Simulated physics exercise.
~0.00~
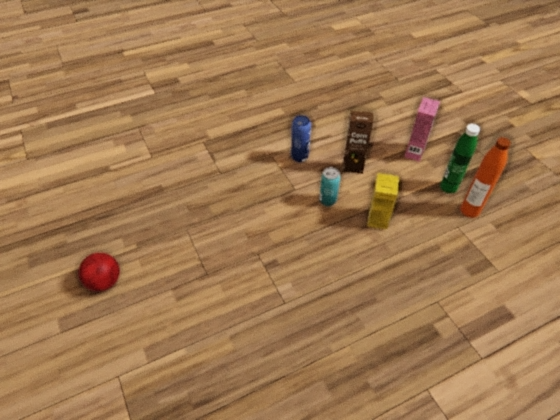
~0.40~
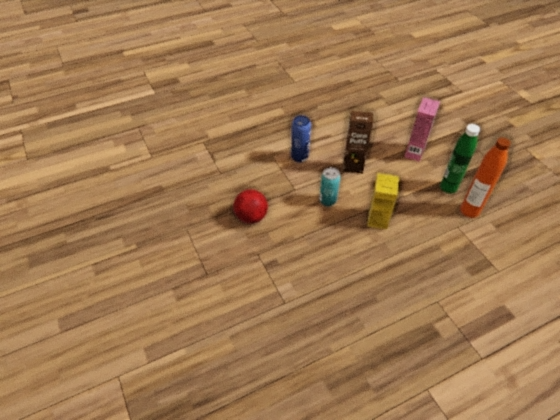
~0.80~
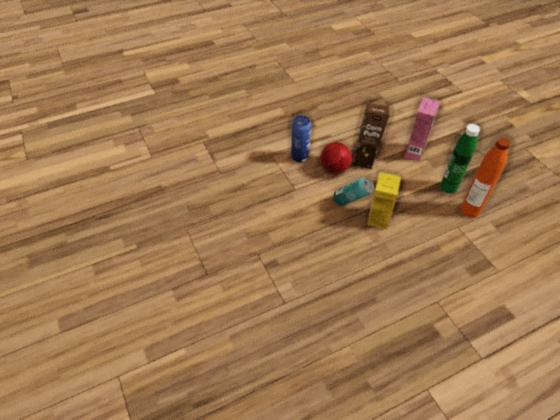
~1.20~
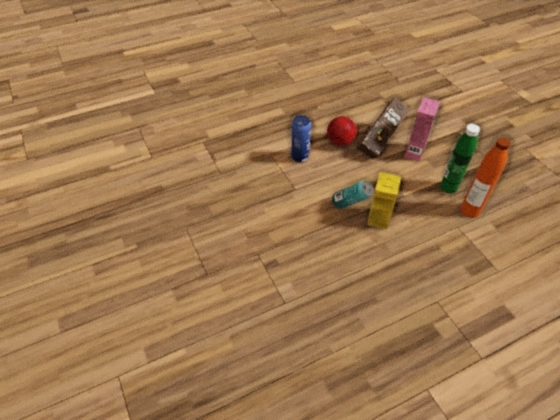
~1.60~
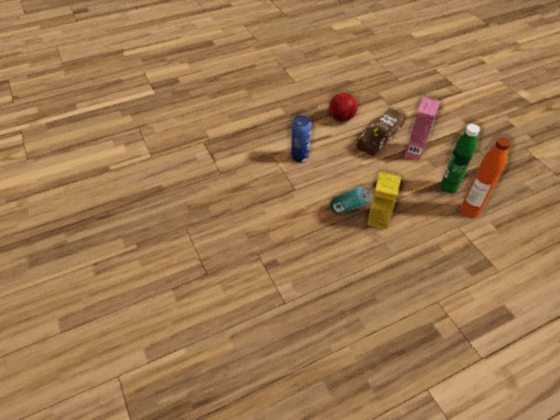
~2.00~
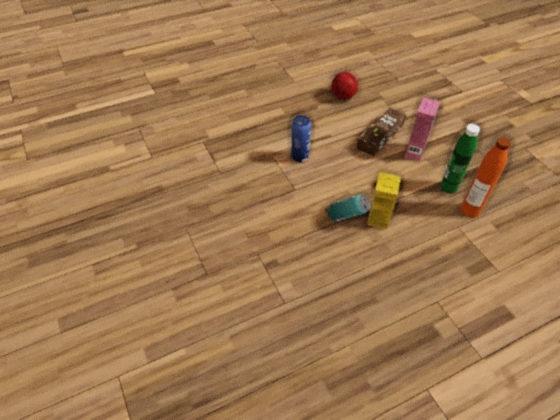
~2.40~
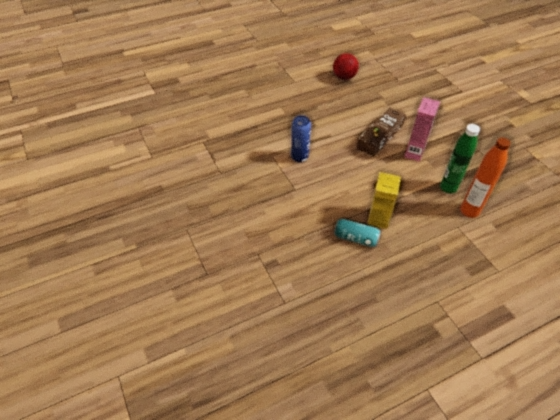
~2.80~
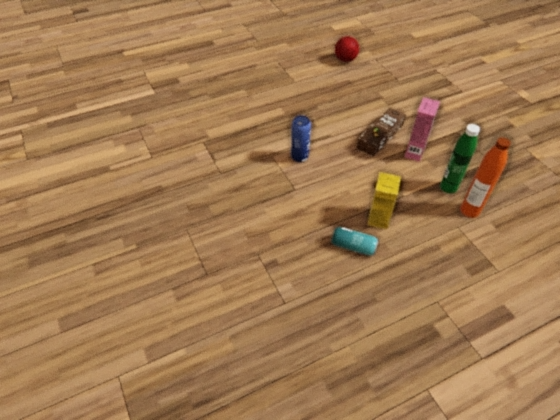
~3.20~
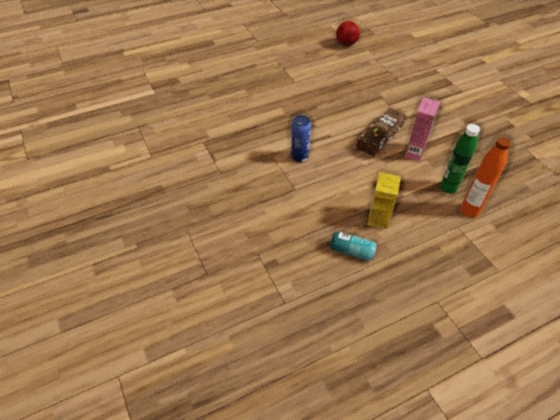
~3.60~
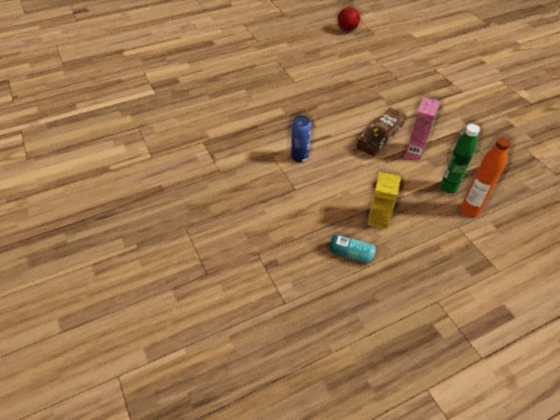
A red ball rolls in, topples a turquoise can and brown carton, and rolls away.
